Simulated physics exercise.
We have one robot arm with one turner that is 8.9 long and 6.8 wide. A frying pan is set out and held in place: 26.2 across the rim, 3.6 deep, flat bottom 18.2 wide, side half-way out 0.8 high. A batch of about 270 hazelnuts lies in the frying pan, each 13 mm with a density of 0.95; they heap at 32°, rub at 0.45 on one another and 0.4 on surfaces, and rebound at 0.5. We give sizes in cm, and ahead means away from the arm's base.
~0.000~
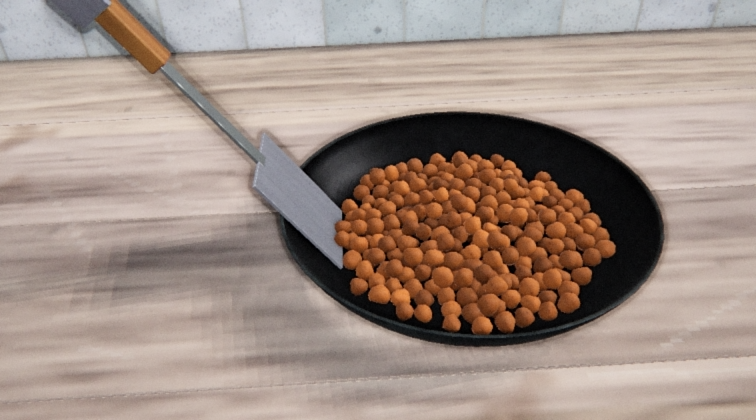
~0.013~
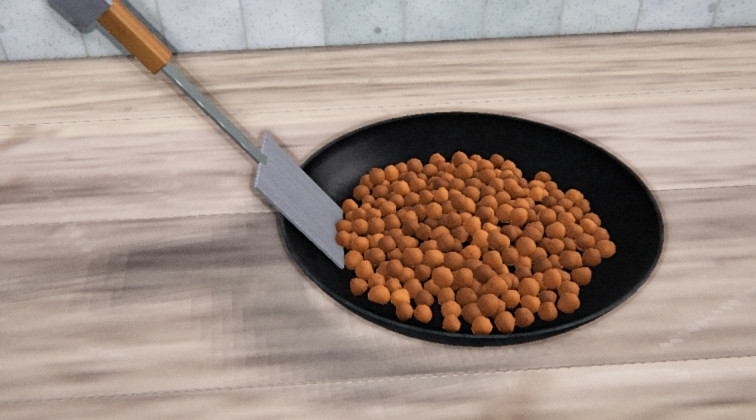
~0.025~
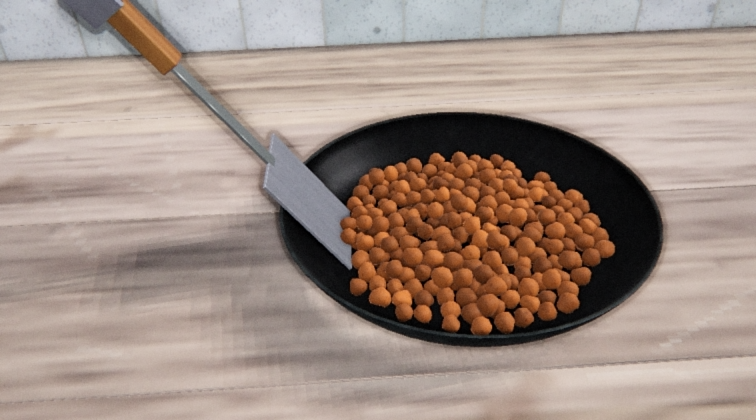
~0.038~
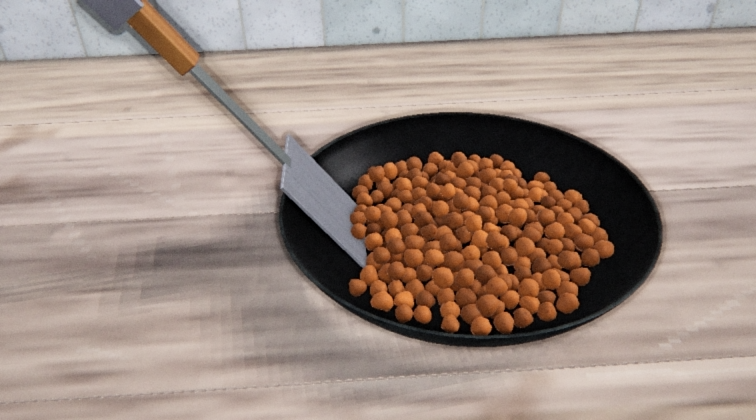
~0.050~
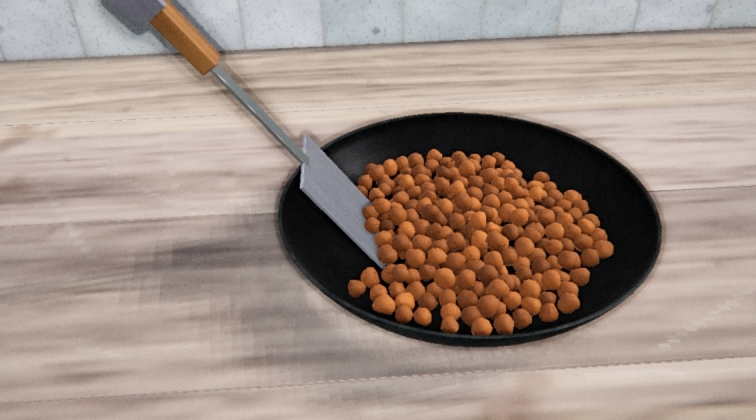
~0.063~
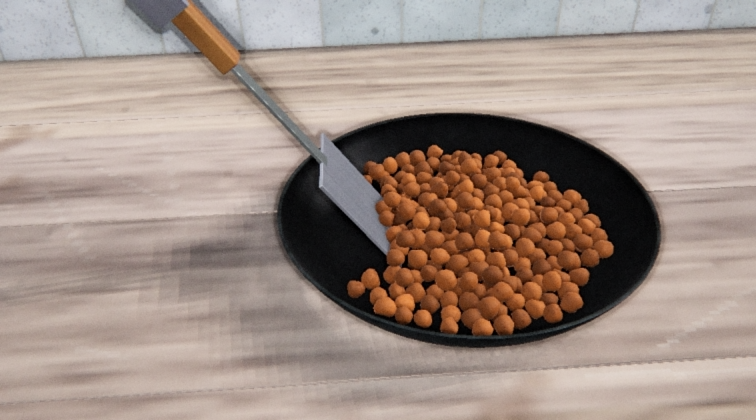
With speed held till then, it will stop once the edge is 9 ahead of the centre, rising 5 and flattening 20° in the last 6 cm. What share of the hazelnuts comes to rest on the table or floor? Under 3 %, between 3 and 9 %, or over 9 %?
Over 9 %.
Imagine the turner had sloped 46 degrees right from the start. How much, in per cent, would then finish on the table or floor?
It would then be close to 20 %.
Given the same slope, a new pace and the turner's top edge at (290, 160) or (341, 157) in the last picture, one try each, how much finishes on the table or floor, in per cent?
I'd estimate some 5 and 30 in a hundred.
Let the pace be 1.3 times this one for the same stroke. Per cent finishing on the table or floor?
Estimate: Close to 25 %.
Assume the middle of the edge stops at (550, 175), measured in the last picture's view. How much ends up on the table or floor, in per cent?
15 %, roughly.
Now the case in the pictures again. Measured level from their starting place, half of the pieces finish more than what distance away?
It works out to roughly 4 cm.
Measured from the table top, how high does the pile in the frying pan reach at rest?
It reaches around 4.0 cm.
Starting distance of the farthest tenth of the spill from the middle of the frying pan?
70 cm.
By 0.11 s, sloping 55°, highest piece 5 above the table; 273 in the frying pan.
By 0.16 s, sloping 50°, highest piece 7 above the table; 273 in the frying pan.
By 0.38 s, sloping 35°, highest piece 4 above the table; 220 in the frying pan, 53 on the table or floor.
By 1.43 s, sloping 35°, highest piece 4 above the table; 220 in the frying pan, 53 on the table or floor.
Final count, 220 in the frying pan, 53 on the table or floor. That is 19 % on the table or floor.
